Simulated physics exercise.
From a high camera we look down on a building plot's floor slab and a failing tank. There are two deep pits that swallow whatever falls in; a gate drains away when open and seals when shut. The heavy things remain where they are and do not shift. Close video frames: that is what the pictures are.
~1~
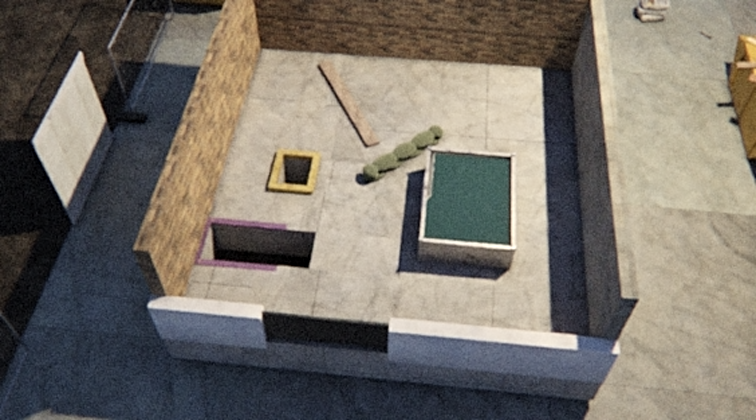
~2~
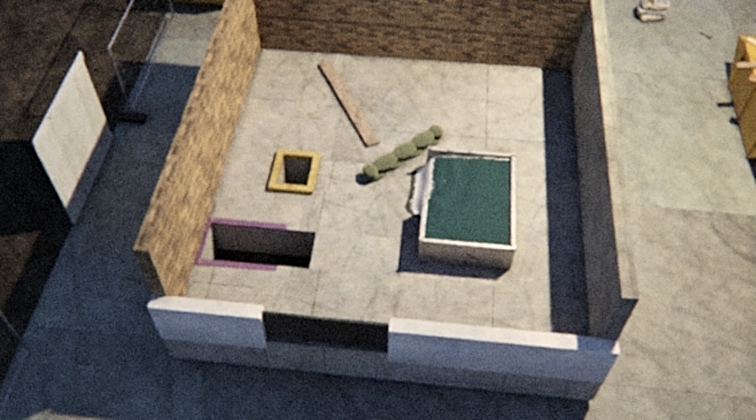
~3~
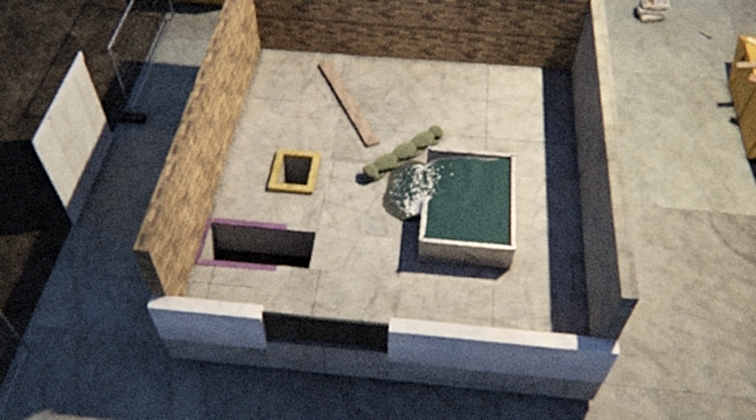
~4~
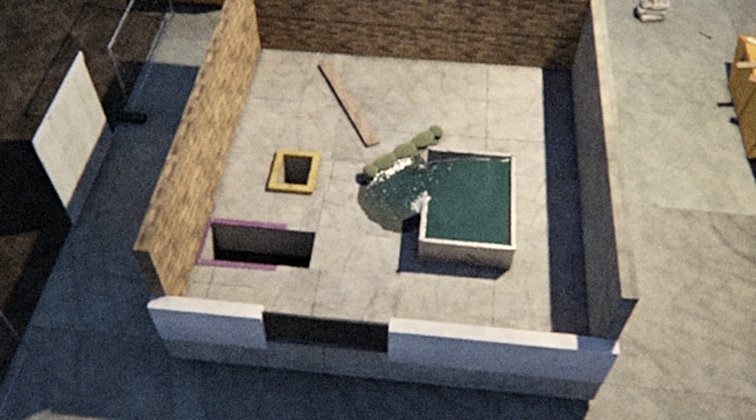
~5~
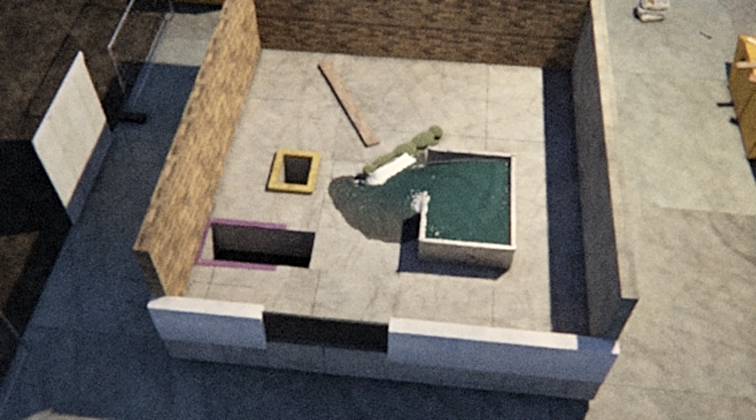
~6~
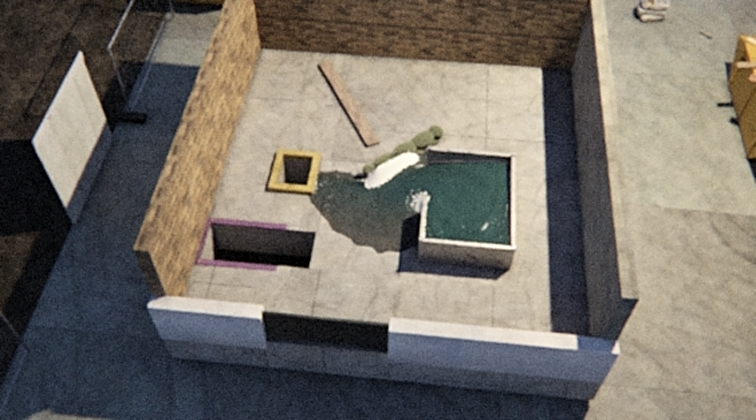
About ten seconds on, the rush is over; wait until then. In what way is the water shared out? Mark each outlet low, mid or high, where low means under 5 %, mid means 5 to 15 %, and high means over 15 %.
Marks - gate: Low, yellow pit: Low, purple pit: High.
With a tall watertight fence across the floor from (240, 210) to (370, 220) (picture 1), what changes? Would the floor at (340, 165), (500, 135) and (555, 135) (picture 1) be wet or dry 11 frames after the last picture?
Same order as asked - soaked, soaked, unsoaked.
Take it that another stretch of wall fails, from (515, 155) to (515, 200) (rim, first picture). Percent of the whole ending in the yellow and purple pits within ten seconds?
Result - yellow: 0 %; purple: 10 %.
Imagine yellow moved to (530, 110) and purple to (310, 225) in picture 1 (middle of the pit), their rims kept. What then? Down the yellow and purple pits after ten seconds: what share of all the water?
Looks like yellow collects 0 percent and purple collects 50 percent.
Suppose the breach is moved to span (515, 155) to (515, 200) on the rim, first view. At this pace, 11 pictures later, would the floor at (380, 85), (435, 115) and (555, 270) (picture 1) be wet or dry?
So the first one is left untouched, the next left untouched, and the last drenched.
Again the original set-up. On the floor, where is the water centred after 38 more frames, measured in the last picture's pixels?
The water's centre sits above (406, 193).
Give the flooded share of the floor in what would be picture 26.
Roughly 35 percent, I reckon.
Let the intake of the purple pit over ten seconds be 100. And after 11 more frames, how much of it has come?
By then roughly 20 percent of the ten-second total is in.
A moment on, water covers 15 % of the floor; the gate 0 %, the yellow pit 1 %, the purple pit 1 %.
Next, water covers 25 % of the floor; the gate 0 %, the yellow pit 2 %, the purple pit 9 %.
Then, water covers 35 % of the floor; the gate 0 %, the yellow pit 2 %, the purple pit 19 %.
Later, water covers 45 % of the floor; the gate 0 %, the yellow pit 2 %, the purple pit 32 %.
In the end, water covers 60 % of the floor; the gate 0 %, the yellow pit 2 %, the purple pit 44 %.
